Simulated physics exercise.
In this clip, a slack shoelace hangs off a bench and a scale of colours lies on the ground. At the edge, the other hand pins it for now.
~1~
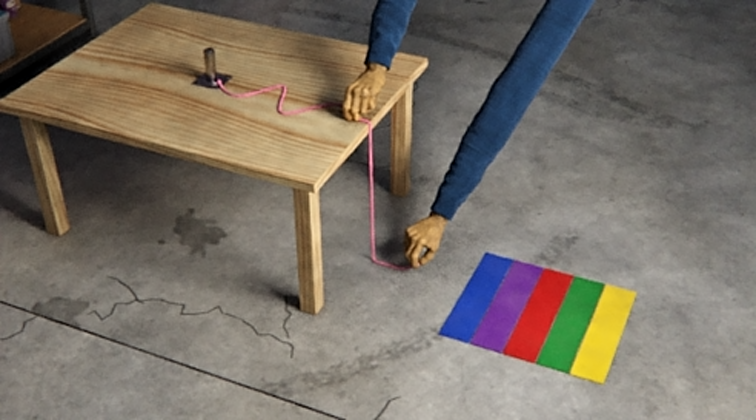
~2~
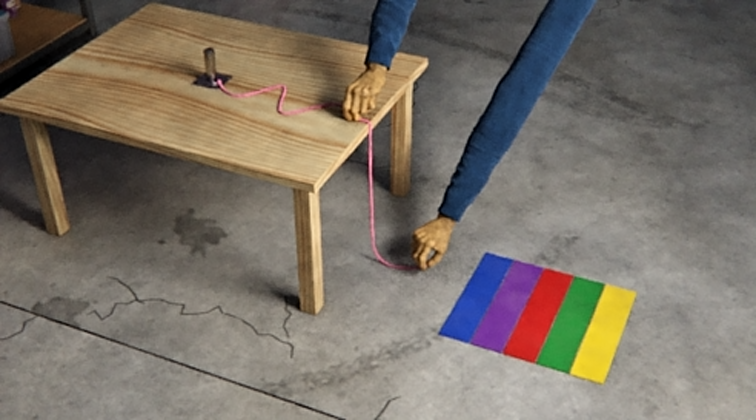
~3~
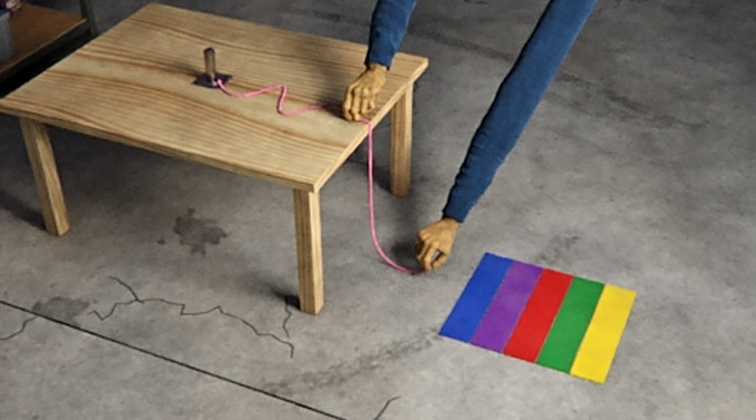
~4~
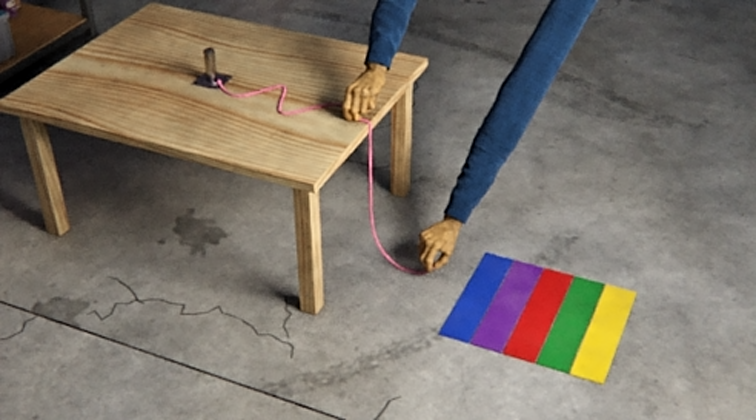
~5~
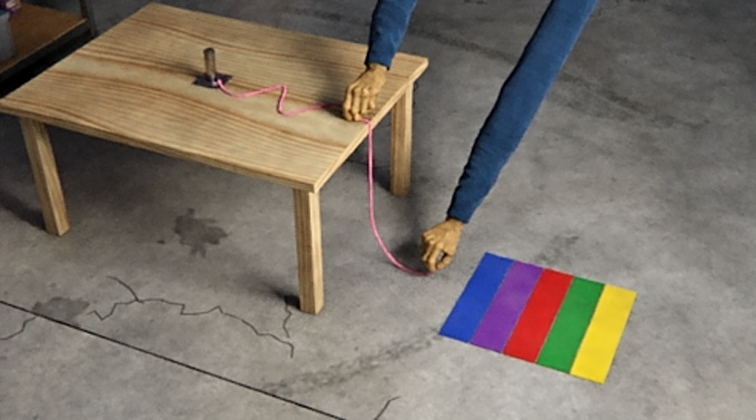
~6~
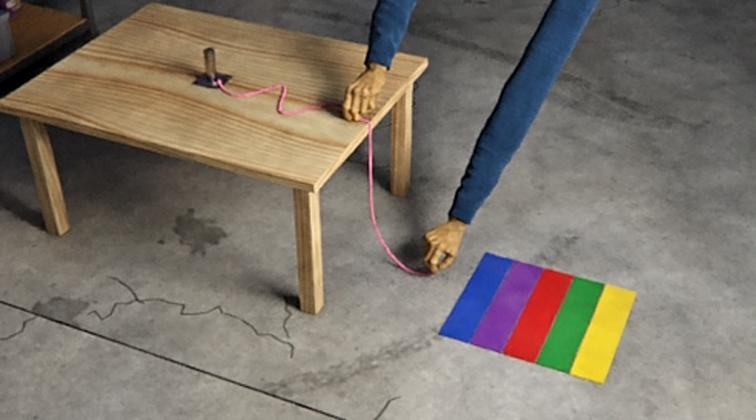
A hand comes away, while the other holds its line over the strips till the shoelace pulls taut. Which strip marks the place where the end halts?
The yellow strip does.
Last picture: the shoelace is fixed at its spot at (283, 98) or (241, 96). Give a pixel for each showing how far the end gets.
Around (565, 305), then around (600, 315).
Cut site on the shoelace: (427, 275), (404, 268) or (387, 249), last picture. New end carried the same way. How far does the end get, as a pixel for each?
Respectively (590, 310), (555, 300) and (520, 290).
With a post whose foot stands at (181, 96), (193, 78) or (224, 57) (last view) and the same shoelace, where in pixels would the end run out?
(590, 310), (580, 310) and (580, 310).
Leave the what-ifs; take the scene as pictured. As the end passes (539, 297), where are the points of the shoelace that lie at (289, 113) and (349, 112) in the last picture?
They end up somewhere around (348, 116) and (386, 164).
A little later, end near (539, 297); over red.
Next, end near (582, 309); over green.
When it is tight, end near (608, 316); over yellow. The yellow one.
